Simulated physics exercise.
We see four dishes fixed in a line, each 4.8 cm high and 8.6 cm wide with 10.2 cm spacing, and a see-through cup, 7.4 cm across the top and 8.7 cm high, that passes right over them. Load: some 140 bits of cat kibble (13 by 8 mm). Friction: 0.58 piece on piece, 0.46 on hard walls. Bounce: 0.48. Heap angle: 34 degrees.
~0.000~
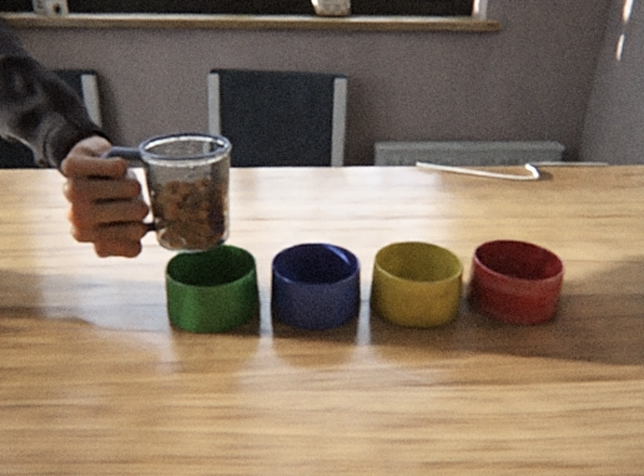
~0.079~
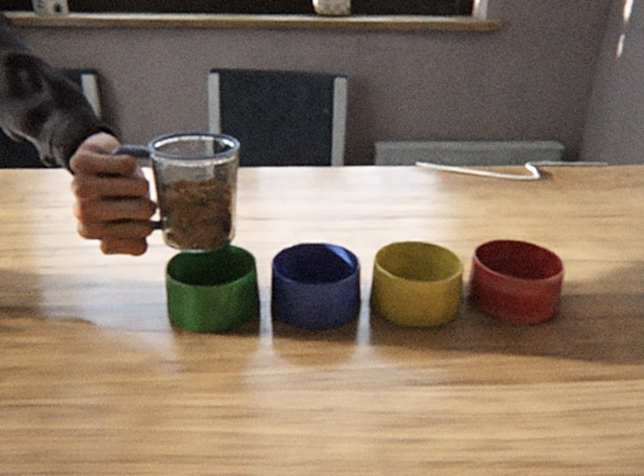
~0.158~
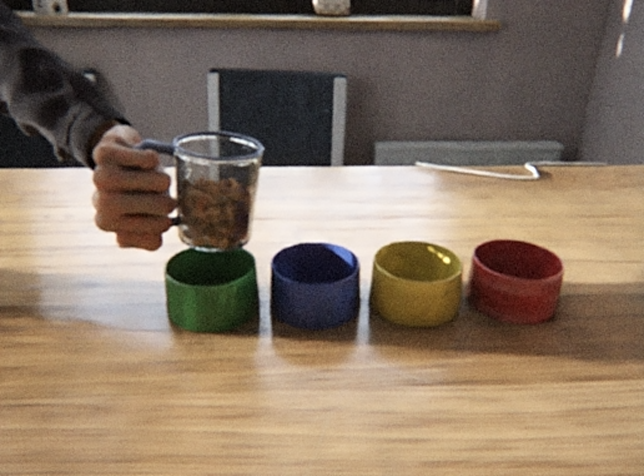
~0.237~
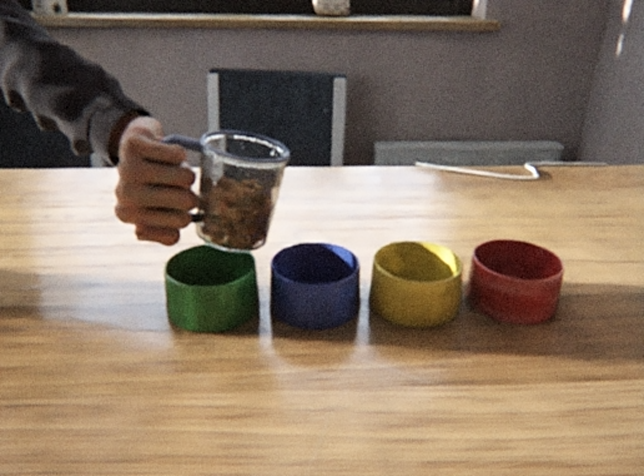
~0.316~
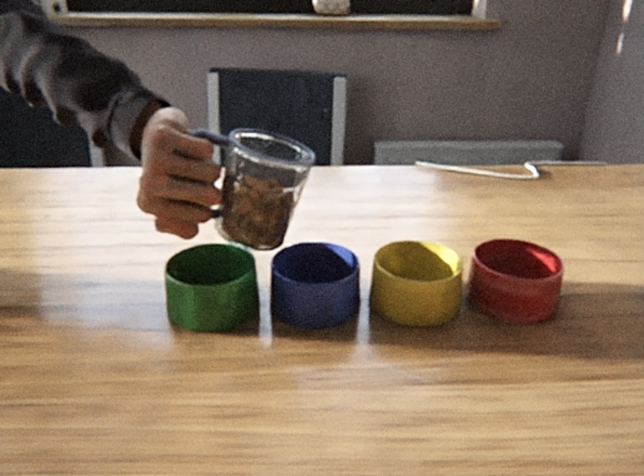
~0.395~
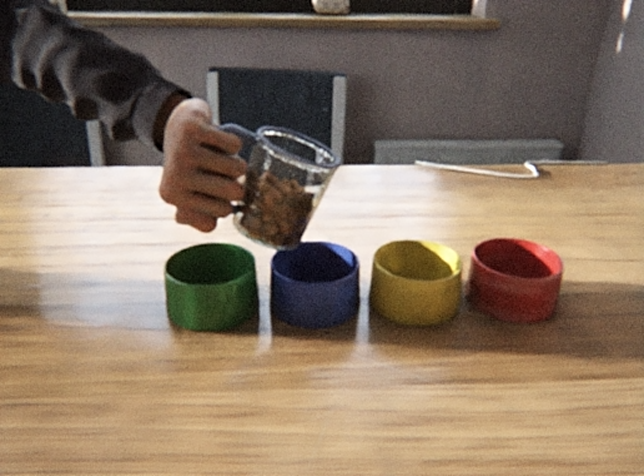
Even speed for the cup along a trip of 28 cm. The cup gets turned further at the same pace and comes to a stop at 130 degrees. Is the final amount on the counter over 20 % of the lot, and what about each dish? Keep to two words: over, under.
Red: Over, blue: Under, green: Under, yellow: Under, counter: Under.
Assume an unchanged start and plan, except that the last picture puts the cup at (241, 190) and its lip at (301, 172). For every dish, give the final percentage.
Red 0; blue 0; green 0; yellow 90.
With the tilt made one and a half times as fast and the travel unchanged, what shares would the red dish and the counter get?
The red dish would get 100 and the counter 0.
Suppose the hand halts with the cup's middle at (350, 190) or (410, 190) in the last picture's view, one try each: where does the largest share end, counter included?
First try: Yellow; second try: Yellow.
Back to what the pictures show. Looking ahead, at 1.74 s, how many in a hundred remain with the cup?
Roughly 95 per cent, I'd say.
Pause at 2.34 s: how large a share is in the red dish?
100 % so far.
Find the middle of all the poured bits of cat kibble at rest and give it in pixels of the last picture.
Centre at rest, approx.: (515, 277) px.
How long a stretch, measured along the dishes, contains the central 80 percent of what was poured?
I'd put it at close to 5 cm.
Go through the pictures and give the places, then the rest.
In the first frame, cup at (189, 193), tilt 0 degrees, lip at (228, 146), moved 0.0 cm; middle of the pieces at (194, 210); green dish at (211, 265); blue dish at (316, 263); yellow dish at (418, 261); red dish at (518, 259).
In the second frame, cup at (197, 192), tilt 2 degrees, lip at (237, 147), moved 0.7 cm; middle of the pieces at (201, 210).
In the third frame, cup at (217, 192), tilt 6 degrees, lip at (261, 150), moved 2.5 cm; middle of the pieces at (219, 209).
In the fourth frame, cup at (239, 192), tilt 11 degrees, lip at (288, 154), moved 4.5 cm; middle of the pieces at (239, 209).
In the fifth frame, cup at (261, 191), tilt 16 degrees, lip at (313, 157), moved 6.5 cm; middle of the pieces at (260, 209).
In the sixth frame, cup at (282, 190), tilt 21 degrees, lip at (338, 161), moved 8.5 cm; middle of the pieces at (280, 207); green dish at (210, 263); blue dish at (315, 261); yellow dish at (418, 259); red dish at (518, 258). The cup turns about 65 degrees a second and travels 25 cm a second.
After 1.20 s, tilt 72 degrees; cup holds 100 %.
After 1.74 s, tilt 106 degrees; cup holds 95 %, red 5 %.
After 2.34 s, tilt 130 degrees; cup holds 0 %, red 100 %.
In the end, at 2.8 s, red 100 %, blue 0 %, green 0 %, yellow 0 %, counter 0 %.
